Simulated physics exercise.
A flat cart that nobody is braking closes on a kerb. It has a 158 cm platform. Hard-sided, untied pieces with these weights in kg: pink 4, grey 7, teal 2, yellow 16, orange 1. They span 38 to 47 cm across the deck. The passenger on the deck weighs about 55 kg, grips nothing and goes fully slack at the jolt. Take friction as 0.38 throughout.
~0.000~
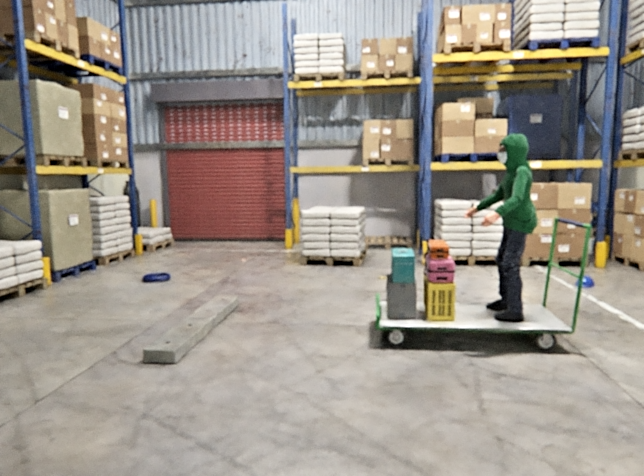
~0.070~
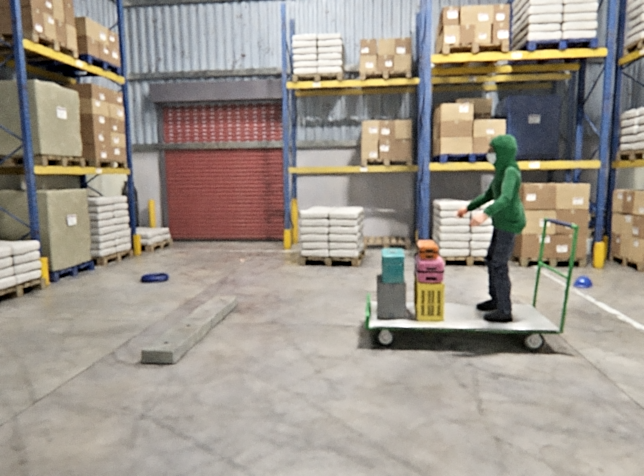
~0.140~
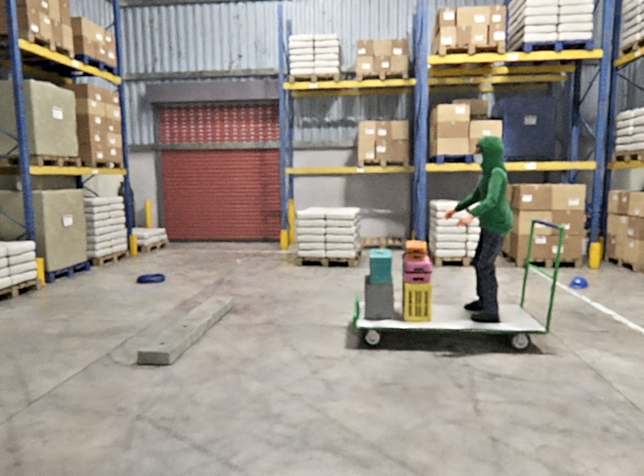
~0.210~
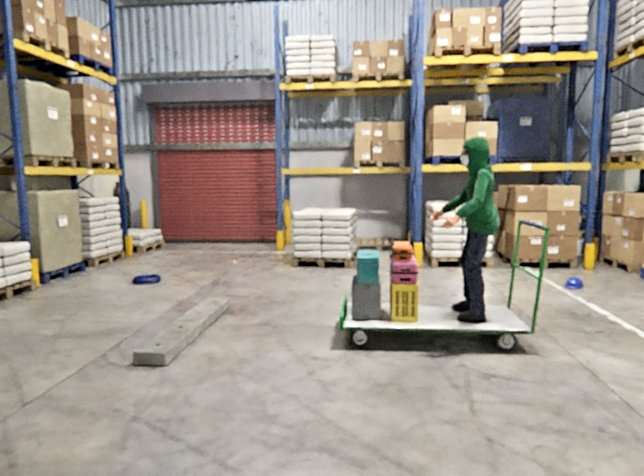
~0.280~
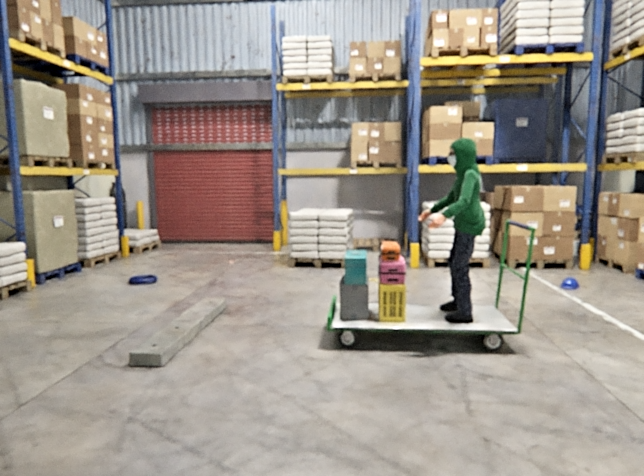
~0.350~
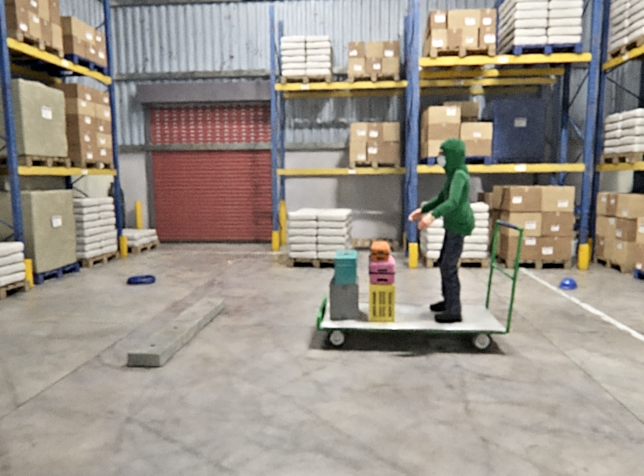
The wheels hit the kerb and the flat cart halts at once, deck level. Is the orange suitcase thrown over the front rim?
The orange suitcase flies off at this speed.
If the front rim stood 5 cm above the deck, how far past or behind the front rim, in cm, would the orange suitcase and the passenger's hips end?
In that case orange 120 past, hips 90 behind.
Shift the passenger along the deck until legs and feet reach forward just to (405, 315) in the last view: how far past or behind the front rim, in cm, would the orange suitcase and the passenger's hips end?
Then orange 30 behind, hips 100 behind.
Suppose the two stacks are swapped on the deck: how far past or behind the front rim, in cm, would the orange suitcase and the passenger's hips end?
Then orange 60 past, hips 90 behind.
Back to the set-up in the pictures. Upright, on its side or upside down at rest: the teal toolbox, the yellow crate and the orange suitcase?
At rest: Teal on its side, yellow upright, orange upside down.
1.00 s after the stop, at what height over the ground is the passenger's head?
Roughly 80 cm above it.
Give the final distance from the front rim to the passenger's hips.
About 90 cm behind the rim.
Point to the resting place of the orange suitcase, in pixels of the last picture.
Around (36, 323).
Impact comes at 1.48 s.
After 2.03 s the orange suitcase is 11 cm behind the rim, tilted 5°, near (198, 249) in the last picture's view.
After 2.48 s the orange suitcase is 75 cm past the rim, tilted 130°, near (116, 302) in the last picture's view.
When all is still (4.9 s), past the rim, teal toolbox and orange suitcase; behind it, pink suitcase, grey carton, yellow crate and the passenger's hips.
